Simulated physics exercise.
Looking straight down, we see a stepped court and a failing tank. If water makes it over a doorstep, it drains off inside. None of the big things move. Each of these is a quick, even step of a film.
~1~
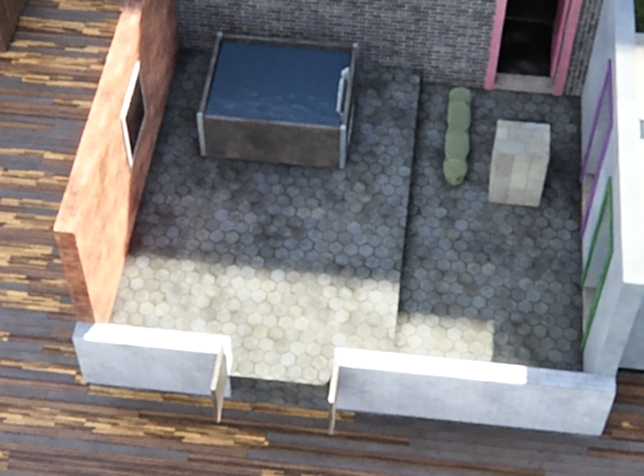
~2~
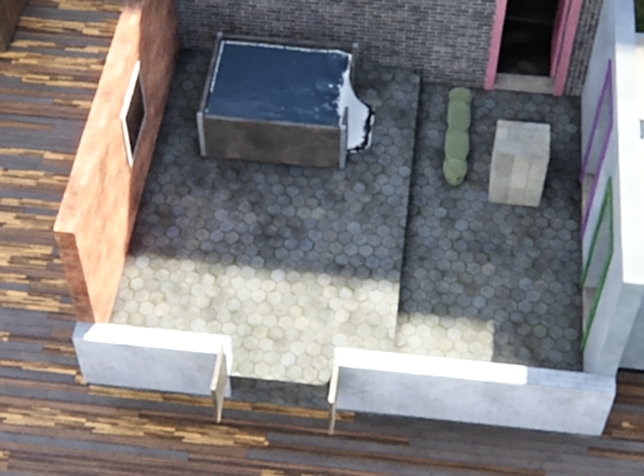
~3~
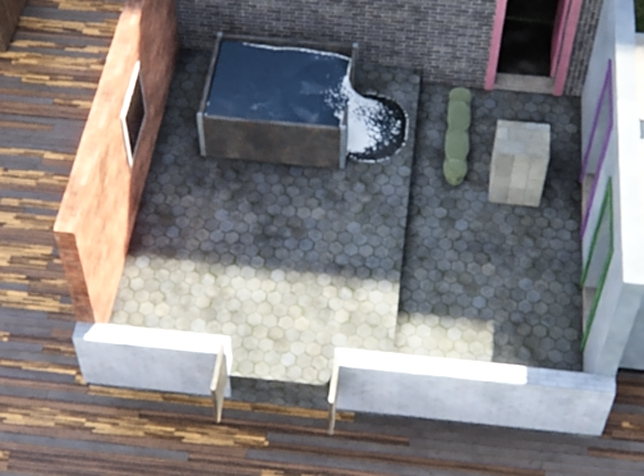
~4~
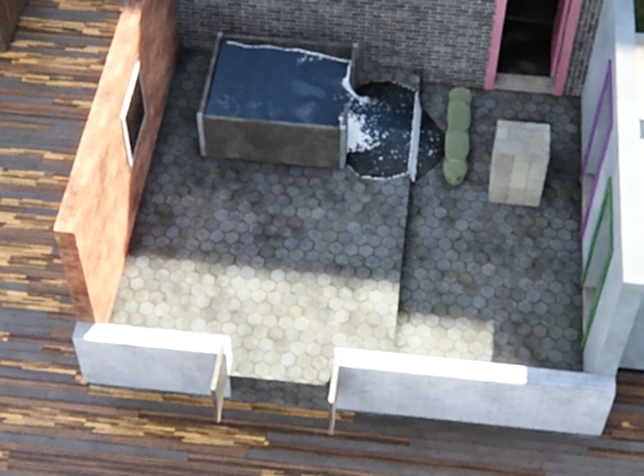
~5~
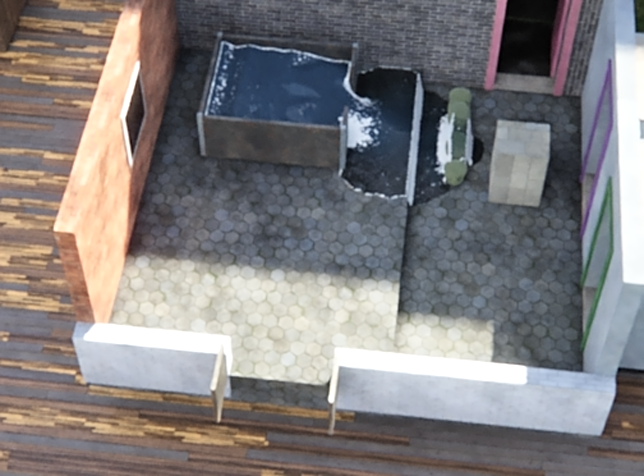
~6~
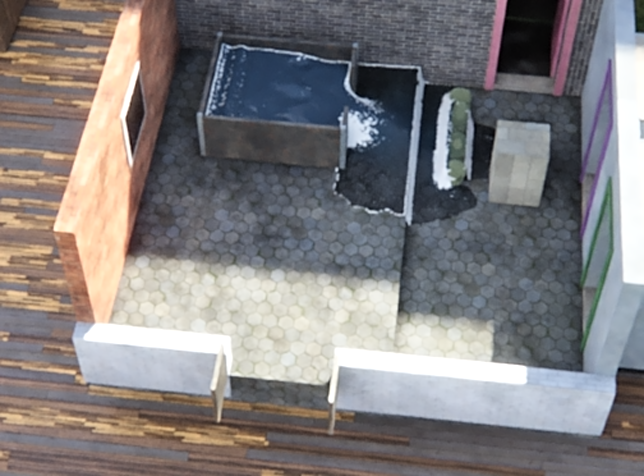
The clip opens on a high view of a paved courtyard with still blue water filling a raised tank. Water pours from the tank's right side and spreads rightward across the dark paving, crossing the step line, then foams around the green rounded shrubs and widens toward the pale block.
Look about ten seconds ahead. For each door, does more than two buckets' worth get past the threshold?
Most likely the pink door will not exceed two buckets; most likely the green door will exceed two buckets; most likely the purple door will not exceed two buckets.
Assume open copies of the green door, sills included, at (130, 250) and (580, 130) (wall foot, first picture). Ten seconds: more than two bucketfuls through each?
First falls short, then exceeds it.
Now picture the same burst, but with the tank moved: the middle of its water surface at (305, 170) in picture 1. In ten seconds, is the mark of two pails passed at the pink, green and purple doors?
Result - pink door crosses the threshold, green door crosses the threshold, purple door crosses the threshold.
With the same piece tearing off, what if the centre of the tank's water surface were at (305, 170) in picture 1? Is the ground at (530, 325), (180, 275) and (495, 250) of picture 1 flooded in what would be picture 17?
Soaked, bone-dry, soaked.
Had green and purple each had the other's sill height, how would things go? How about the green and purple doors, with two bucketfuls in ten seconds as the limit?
Taking each in turn, the green one remains within bounds and the purple one exceeds the threshold.
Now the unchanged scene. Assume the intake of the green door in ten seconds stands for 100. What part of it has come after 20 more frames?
About 5 %.
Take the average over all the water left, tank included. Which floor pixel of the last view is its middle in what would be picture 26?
Near (405, 169) in the last view.
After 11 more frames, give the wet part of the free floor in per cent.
About 45 percent.
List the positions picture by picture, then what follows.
The first picture shows still water in the tank at (280, 84).
In the second picture, the front is at (356, 148), out from the gap at (347, 113).
In the third picture, water pours out at (347, 114) and has run to (400, 139).
In the fourth picture, the front is at (441, 150), out from the gap at (347, 114).
In the fifth picture, water pours out at (347, 113) and has run to (475, 156).
In the sixth picture, the front is at a hidden place, out from the gap at (347, 113).
A moment on, water covers 25 % of the floor; the pink door wet at the sill, nothing in, the green door not reached, the purple door not reached.
Next, water covers 45 % of the floor; the pink door wet at the sill, nothing in, the green door wet at the sill, nothing in, the purple door wet at the sill, nothing in.
Then, water covers 45 % of the floor; the pink door wet at the sill, nothing in, the green door under two buckets in, the purple door wet at the sill, nothing in.
Later, water covers 45 % of the floor; the pink door under two buckets in, the green door over two buckets in, the purple door wet at the sill, nothing in.
In the end, water covers 45 % of the floor; the pink door under two buckets in, the green door far over two buckets in, the purple door wet at the sill, nothing in.
